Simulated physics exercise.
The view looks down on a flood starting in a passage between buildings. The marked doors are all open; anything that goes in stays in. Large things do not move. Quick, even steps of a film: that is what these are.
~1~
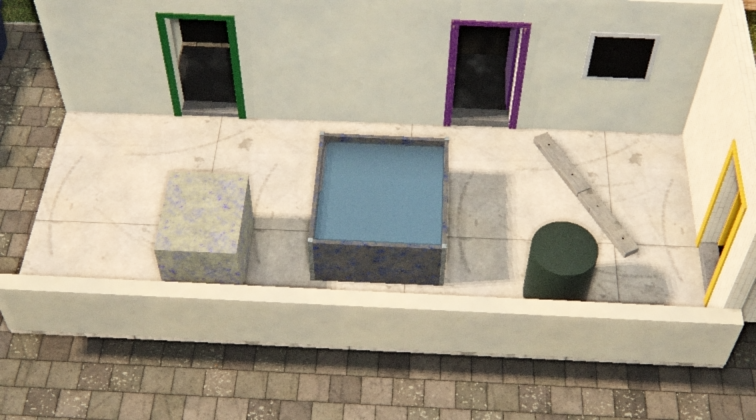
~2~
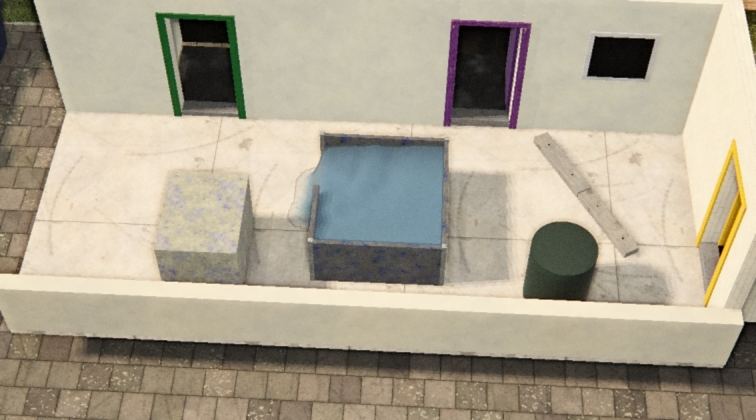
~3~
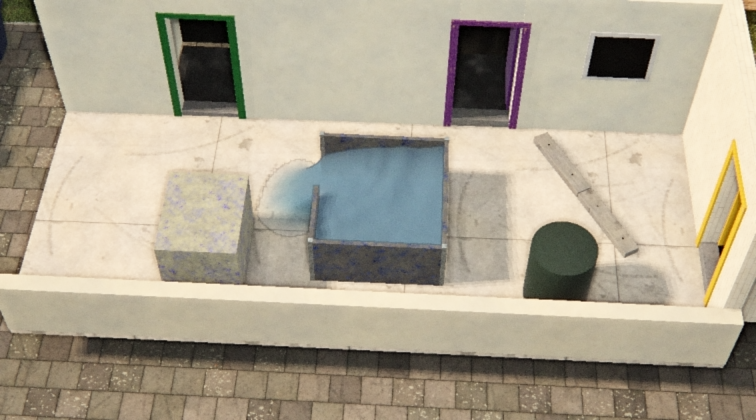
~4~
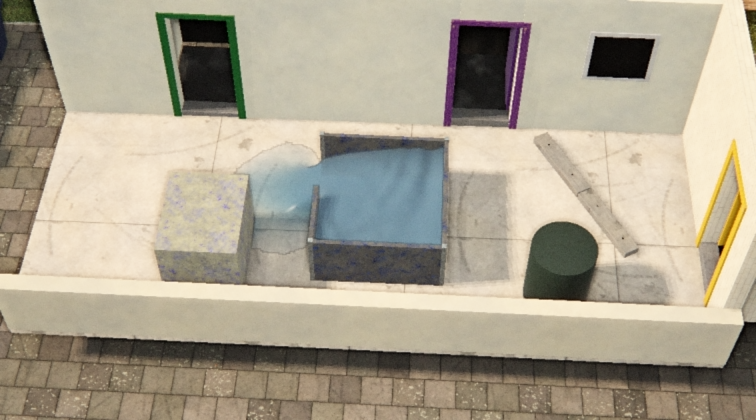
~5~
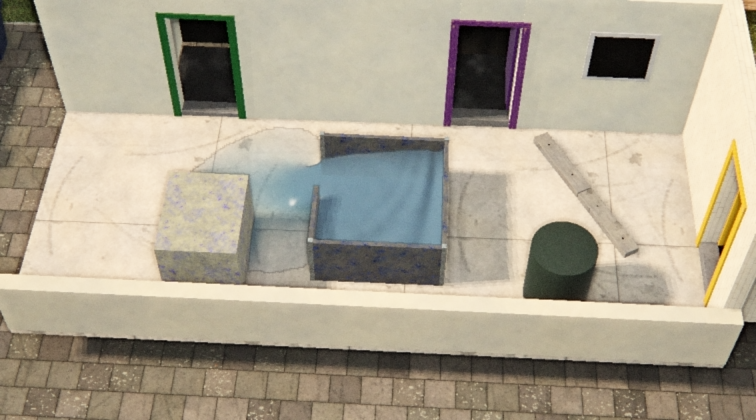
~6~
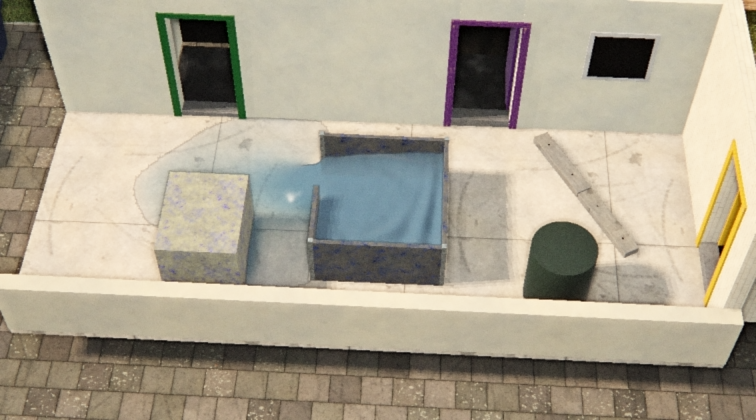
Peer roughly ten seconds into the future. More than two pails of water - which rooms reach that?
The yellow door falls short; the purple door falls short; the green door reaches it.
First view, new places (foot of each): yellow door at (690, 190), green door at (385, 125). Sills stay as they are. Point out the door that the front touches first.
It's the green door.
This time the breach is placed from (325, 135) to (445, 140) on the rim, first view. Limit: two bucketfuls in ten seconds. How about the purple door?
In short: The purple door is over.
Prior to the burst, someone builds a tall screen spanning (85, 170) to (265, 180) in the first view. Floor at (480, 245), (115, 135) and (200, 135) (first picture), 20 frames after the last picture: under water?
Reading them off in sequence: Spared, swamped, swamped.
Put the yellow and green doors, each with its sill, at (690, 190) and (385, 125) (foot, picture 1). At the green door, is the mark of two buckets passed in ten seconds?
As it turns out, the green door keeps clear.
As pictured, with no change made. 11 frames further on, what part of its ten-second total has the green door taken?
Estimate: Some 55 per cent.
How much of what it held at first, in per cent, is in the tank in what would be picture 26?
Around 36 percent, give or take.
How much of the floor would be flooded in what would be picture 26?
My best guess is some 45 %.
A moment on, water covers 35 % of the floor; the yellow door not reached, the purple door not reached, the green door under two buckets in.
Next, water covers 40 % of the floor; the yellow door not reached, the purple door not reached, the green door over two buckets in.
Then, water covers 45 % of the floor; the yellow door not reached, the purple door not reached, the green door over two buckets in.
Later, water covers 50 % of the floor; the yellow door not reached, the purple door not reached, the green door over two buckets in.
In the end, water covers 50 % of the floor; the yellow door not reached, the purple door not reached, the green door over two buckets in.
